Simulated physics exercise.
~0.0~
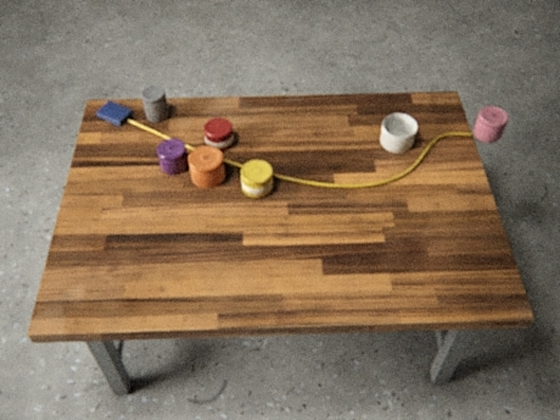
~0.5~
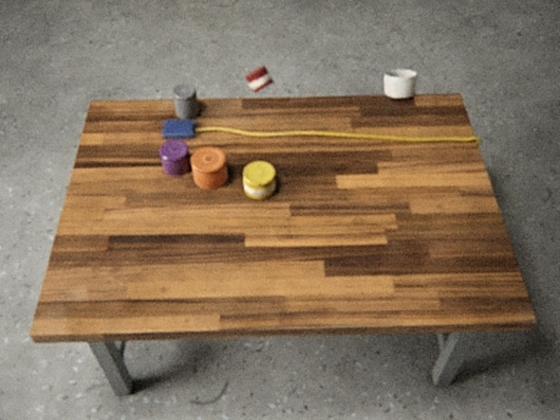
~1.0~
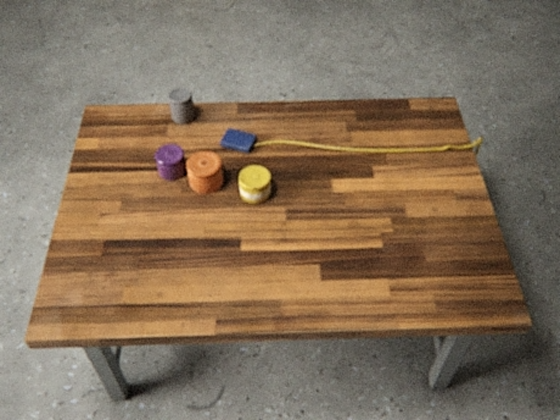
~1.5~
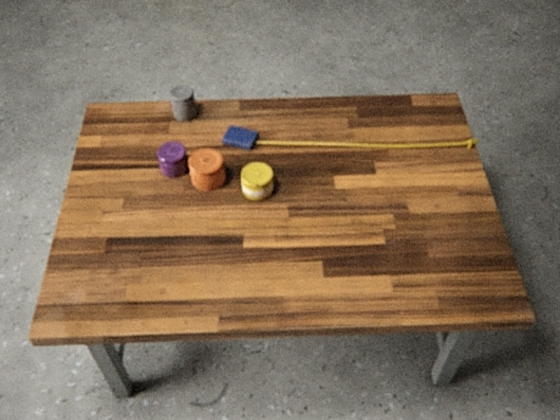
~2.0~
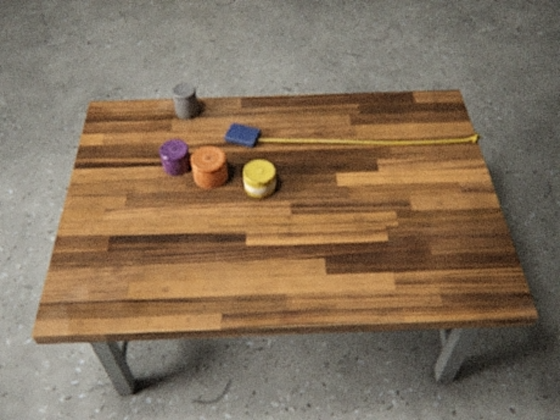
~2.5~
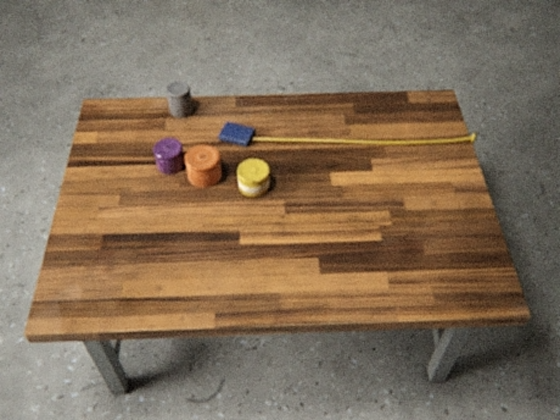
Wooden table with a falling pink cylinder pulling a yellow cable, sweeping red and white tubs off as the blue block slides right and stops.
